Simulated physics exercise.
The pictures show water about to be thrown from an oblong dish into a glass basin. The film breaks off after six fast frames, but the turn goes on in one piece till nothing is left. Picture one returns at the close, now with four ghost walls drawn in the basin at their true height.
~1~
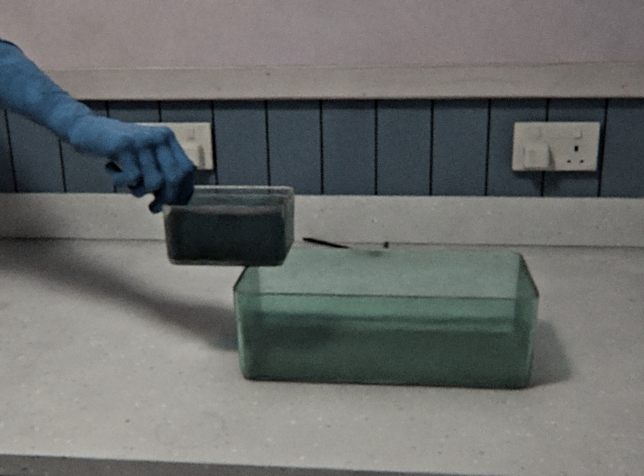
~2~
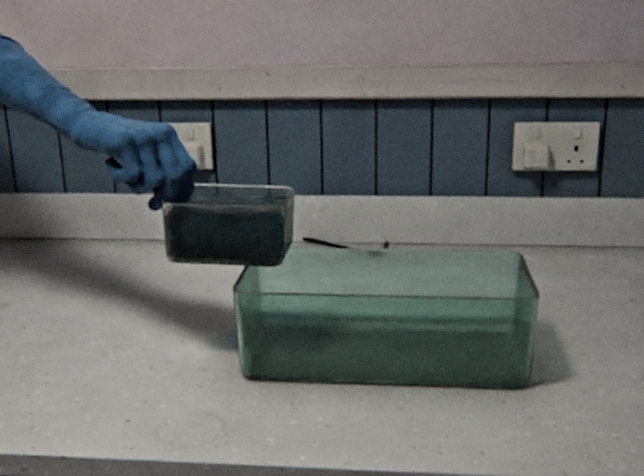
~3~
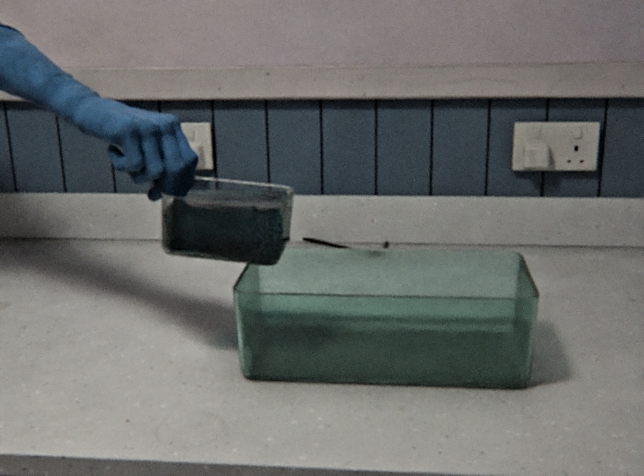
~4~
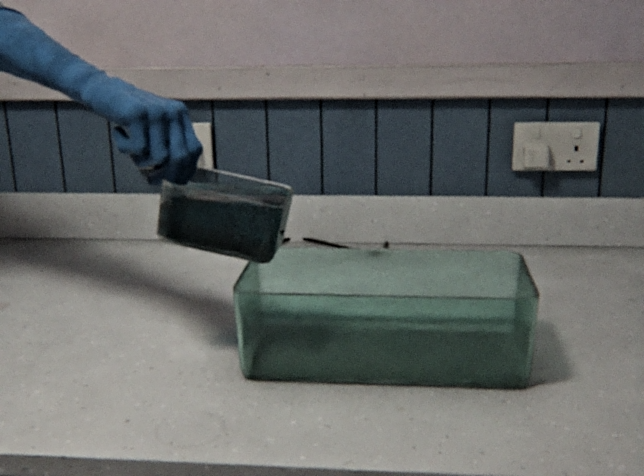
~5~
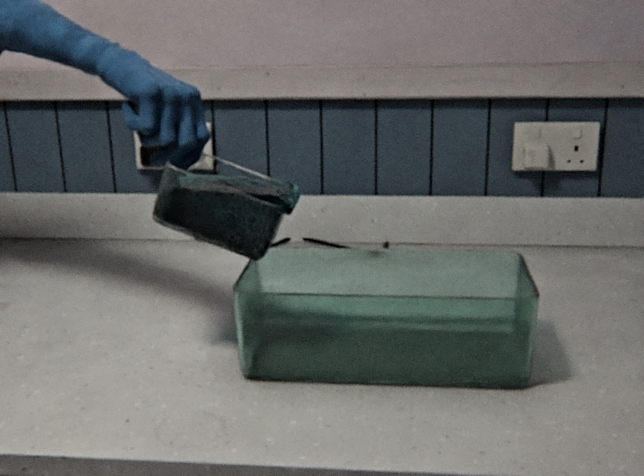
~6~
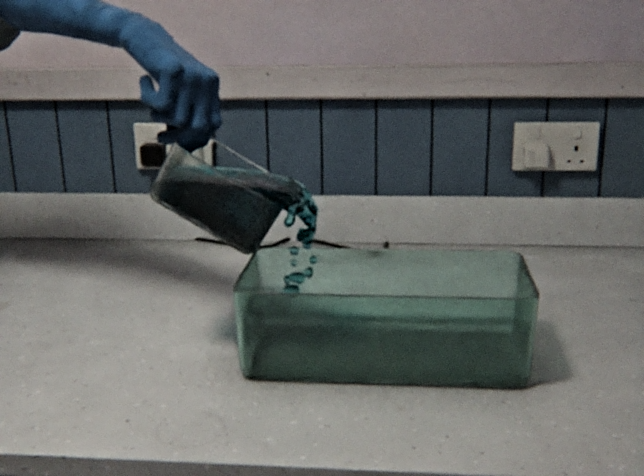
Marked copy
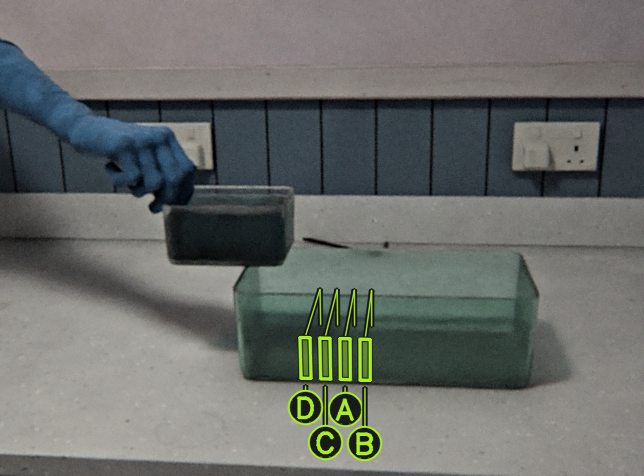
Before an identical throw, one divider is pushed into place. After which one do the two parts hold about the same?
Slot B does it best.
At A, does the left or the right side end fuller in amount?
The right one.
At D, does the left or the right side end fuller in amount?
The right side.
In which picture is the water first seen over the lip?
Picture 5.
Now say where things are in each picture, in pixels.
Upright, lip at (287, 196); basin from (241, 375) to (530, 384); nothing has left yet.
Upright, lip at (287, 196); nothing has left yet.
Tipped about 6°, lip at (287, 196); nothing has left yet.
Tipped about 12°, lip at (287, 196); nothing has left yet.
Tipped about 21°, lip at (287, 196); water is over the lip, down to (291, 206).
Tipped about 31°, lip at (287, 196); water is over the lip, down to (310, 267).
On the marked copy, A at (345, 387); B at (364, 387); C at (325, 386); D at (305, 385).
Choosing A, about 24 % ends left of the wall and 75 % right of it.
Choosing B, about 51 % ends left of the wall and 48 % right of it.
Choosing C, about 5 % ends left of the wall and 94 % right of it.
Choosing D, about 3 % ends left of the wall and 97 % right of it.
